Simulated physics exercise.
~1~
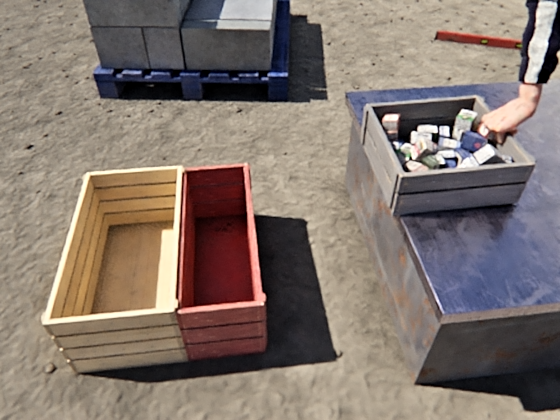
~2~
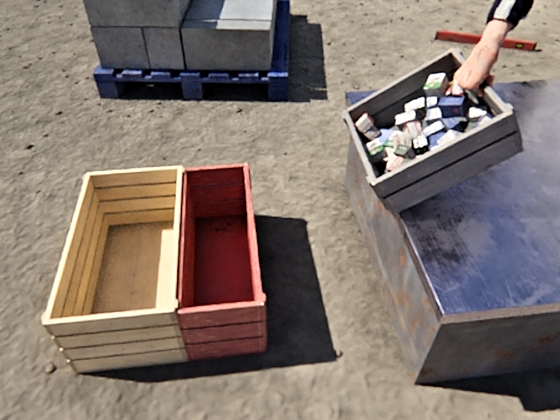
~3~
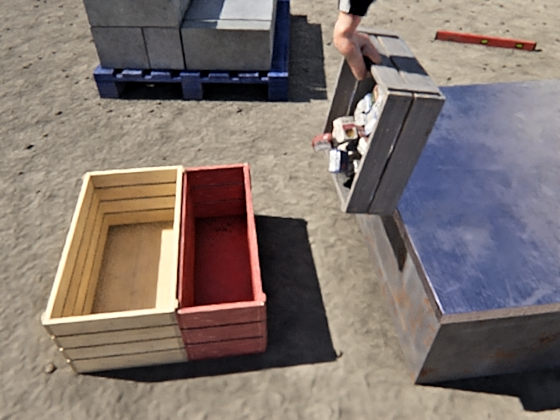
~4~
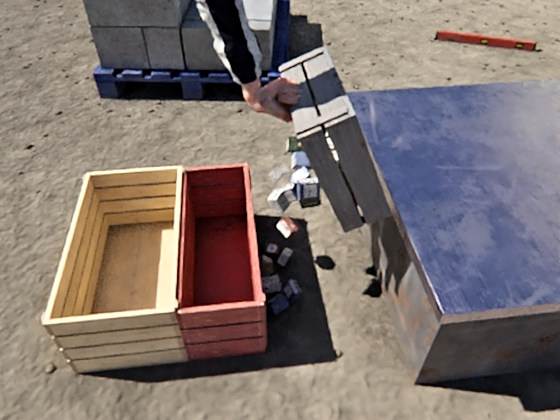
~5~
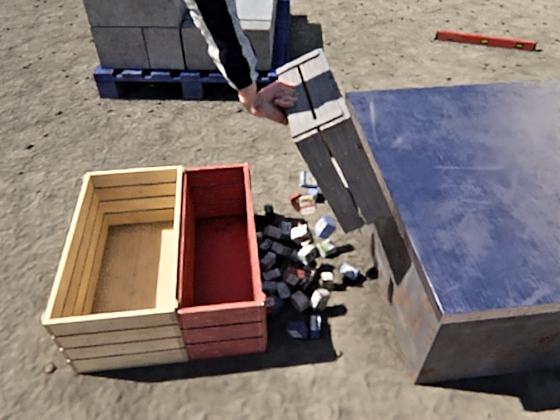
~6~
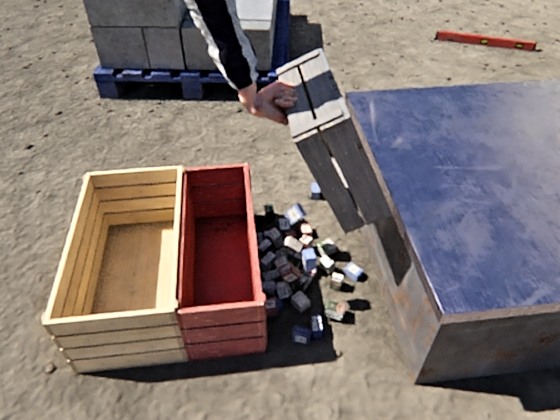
On sandy ground beside a metal bench, a hand tips a grey crate of small cartons over the bench's left end, and they tumble out, missing the empty red box and wooden bin and ending in a scattered pile on the ground between the red box and bench.
